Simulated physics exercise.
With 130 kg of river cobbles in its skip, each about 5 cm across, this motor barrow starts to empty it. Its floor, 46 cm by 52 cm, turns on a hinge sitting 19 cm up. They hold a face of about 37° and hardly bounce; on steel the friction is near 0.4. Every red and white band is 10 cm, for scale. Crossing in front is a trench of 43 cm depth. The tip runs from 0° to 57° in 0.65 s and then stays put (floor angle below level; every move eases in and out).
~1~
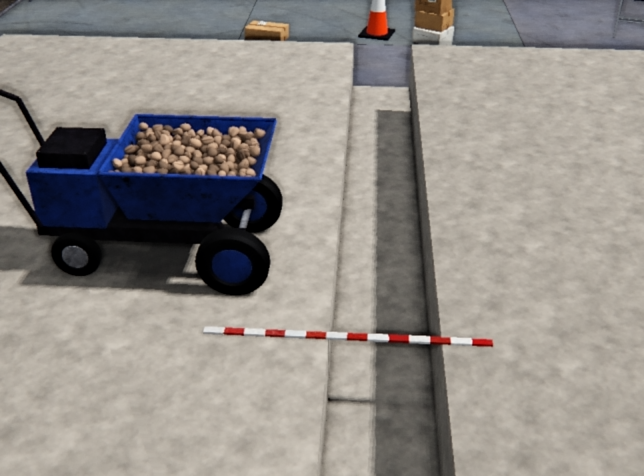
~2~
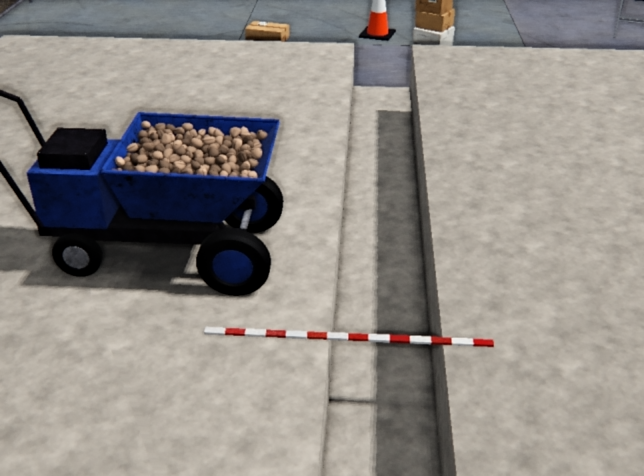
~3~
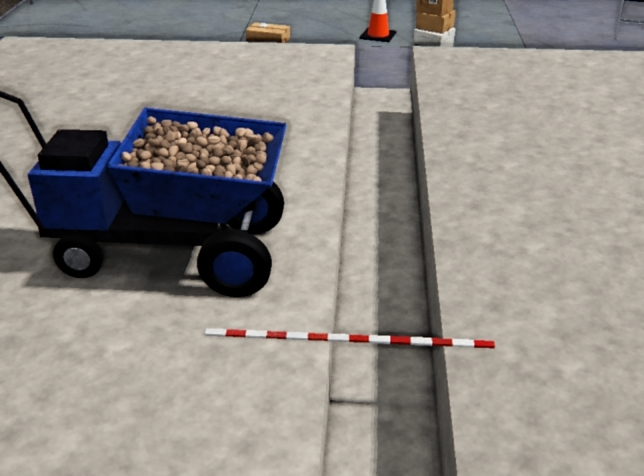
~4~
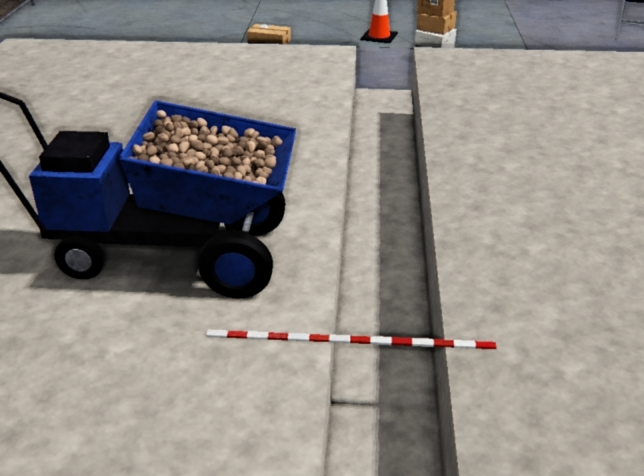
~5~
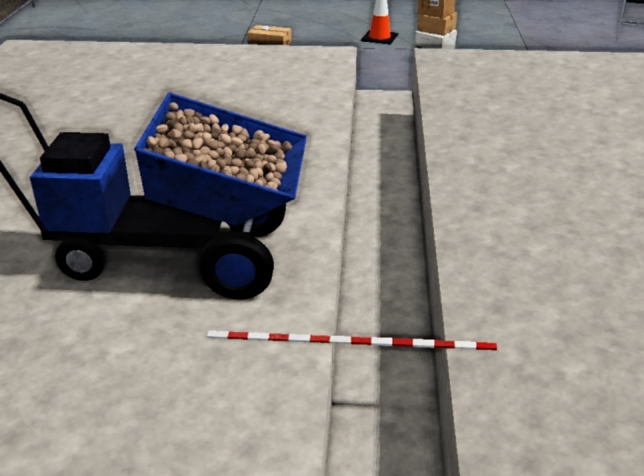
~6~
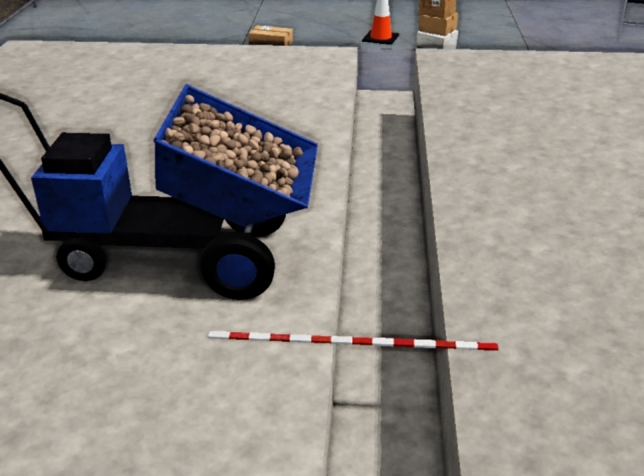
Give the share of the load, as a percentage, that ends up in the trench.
65 %.
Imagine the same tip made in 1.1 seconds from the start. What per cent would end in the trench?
In that case some 60 per cent.
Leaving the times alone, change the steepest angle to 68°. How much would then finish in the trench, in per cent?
Then close to 100 per cent.
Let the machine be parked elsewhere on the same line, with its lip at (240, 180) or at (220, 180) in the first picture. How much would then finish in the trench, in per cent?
Roughly 65 in a hundred from the first, 55 in a hundred from the second.
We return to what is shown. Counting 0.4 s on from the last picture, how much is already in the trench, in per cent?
10 per cent, give or take.
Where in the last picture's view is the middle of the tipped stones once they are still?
Roughly at (396, 323).
Then, 0.2 s after the last picture the floor is at 48°, 100 % in the skip; the foremost stones are at (320, 203).
Then, 0.4 s after the last picture the floor is at 57°, 90 % in the skip, 9 % in the trench; the foremost stones are at (385, 239).
Then, 0.8 s after the last picture the floor is at 57°, 54 % in the skip, 45 % in the trench, 1 % past the trench; the foremost stones are at (455, 290).
Then, 2.8 s after the last picture the floor is at 57°, 34 % in the skip, 65 % in the trench, 1 % past the trench; the foremost stones are at (479, 292).
